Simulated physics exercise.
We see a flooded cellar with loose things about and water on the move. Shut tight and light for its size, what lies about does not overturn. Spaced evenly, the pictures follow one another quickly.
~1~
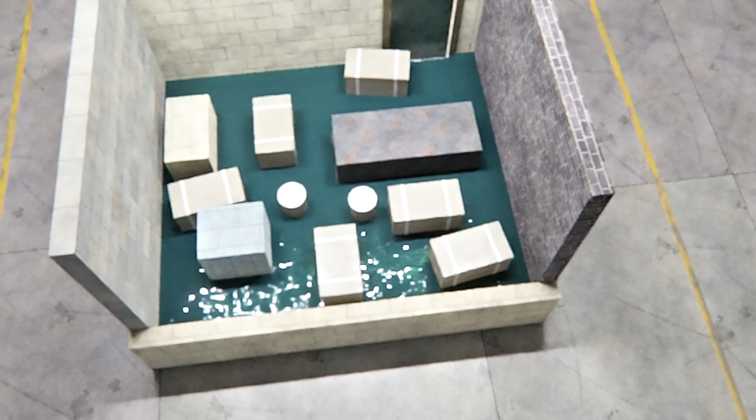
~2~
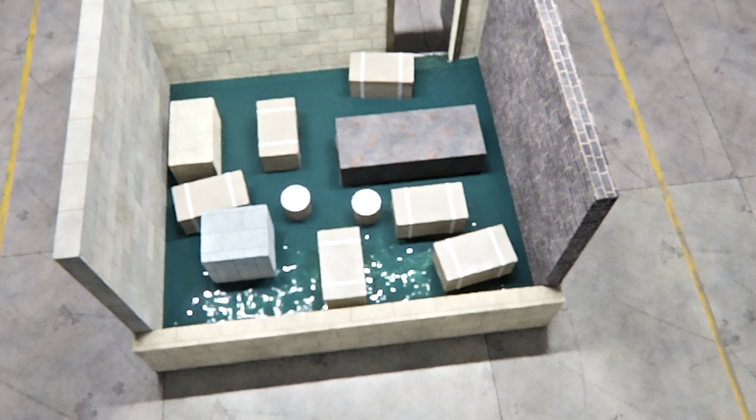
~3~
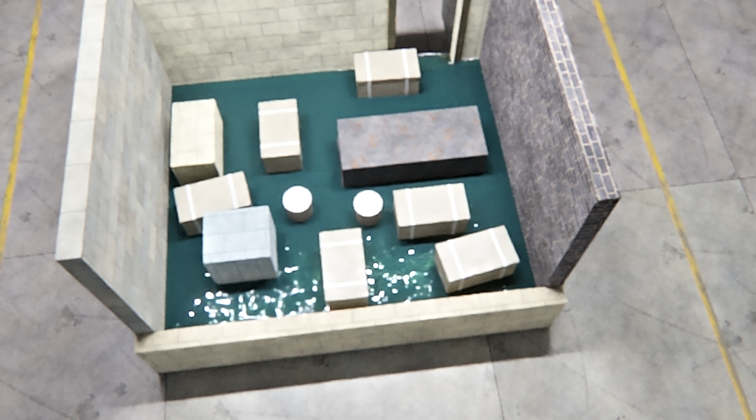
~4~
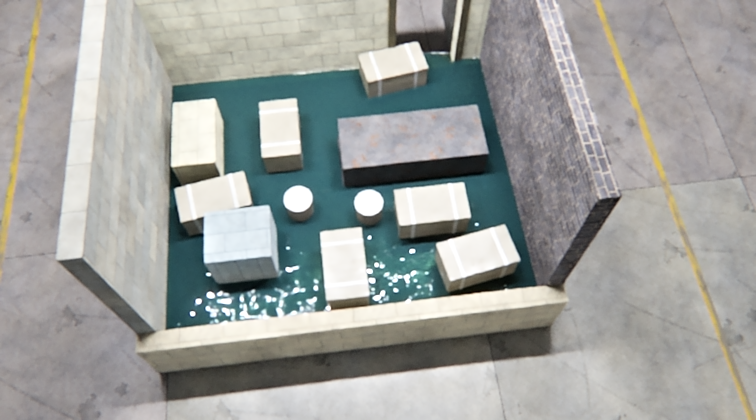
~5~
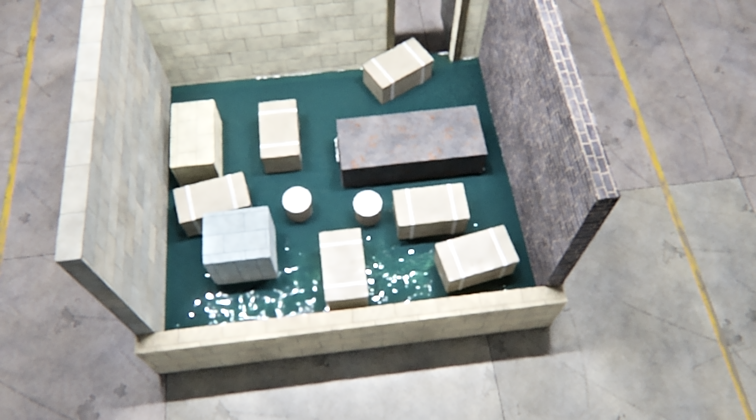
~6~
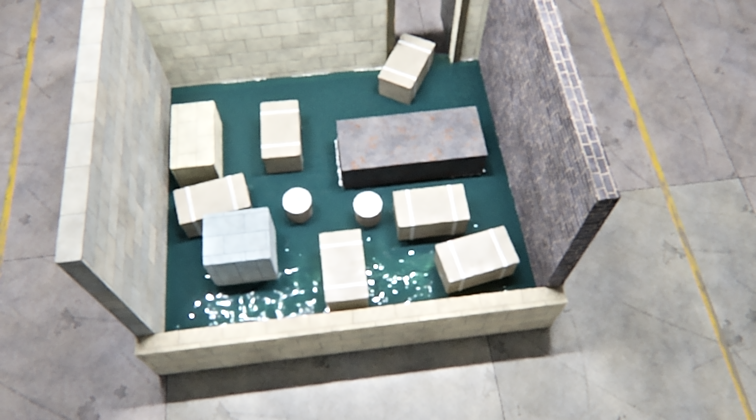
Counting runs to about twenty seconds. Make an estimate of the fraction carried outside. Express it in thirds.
My prediction is the mid band.
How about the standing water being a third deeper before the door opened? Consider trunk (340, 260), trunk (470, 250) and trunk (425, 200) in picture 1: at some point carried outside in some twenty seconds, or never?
Item by item: Retained, retained and retained.
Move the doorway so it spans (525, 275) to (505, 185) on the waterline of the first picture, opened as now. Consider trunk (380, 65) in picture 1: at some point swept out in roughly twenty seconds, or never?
Obs., item: Retained.
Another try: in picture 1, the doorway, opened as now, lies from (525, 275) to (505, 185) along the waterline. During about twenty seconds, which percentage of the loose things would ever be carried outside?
It comes to about 80 per cent of the things.
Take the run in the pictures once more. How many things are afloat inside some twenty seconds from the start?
My tally gives 4.
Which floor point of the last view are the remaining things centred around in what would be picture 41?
It comes out somewhere near (370, 188).
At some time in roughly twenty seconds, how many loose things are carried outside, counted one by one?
The figure is 4.
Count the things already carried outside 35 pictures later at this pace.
3.
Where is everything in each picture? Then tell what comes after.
In the first frame, a trunk at (378, 64) floats; a trunk at (273, 123) floats; 0 of 8 have shifted.
In the second frame, a trunk at (382, 67), afloat; a trunk at (277, 126) floats; 0 of 8 have shifted.
In the third frame, a trunk at (387, 65), afloat, close to its start; a trunk at (279, 128), afloat; 1 of 8 have shifted.
In the fourth frame, a trunk at (393, 61), afloat, close to its start; a trunk at (279, 127) floats; 1 of 8 have shifted.
In the fifth frame, a trunk at (398, 62), afloat, close to its start; a trunk at (279, 128), afloat; 1 of 8 have shifted.
In the sixth frame, a trunk at (407, 60) floats, a stride from its start; a trunk at (280, 128) floats; 1 of 8 have shifted.
A moment on, 1 of 8 are out; 7 afloat.
Next, 1 of 8 are out; 7 afloat.
Later, 3 of 8 are out; 5 afloat.
In the end, 4 of 8 are out; 4 afloat.
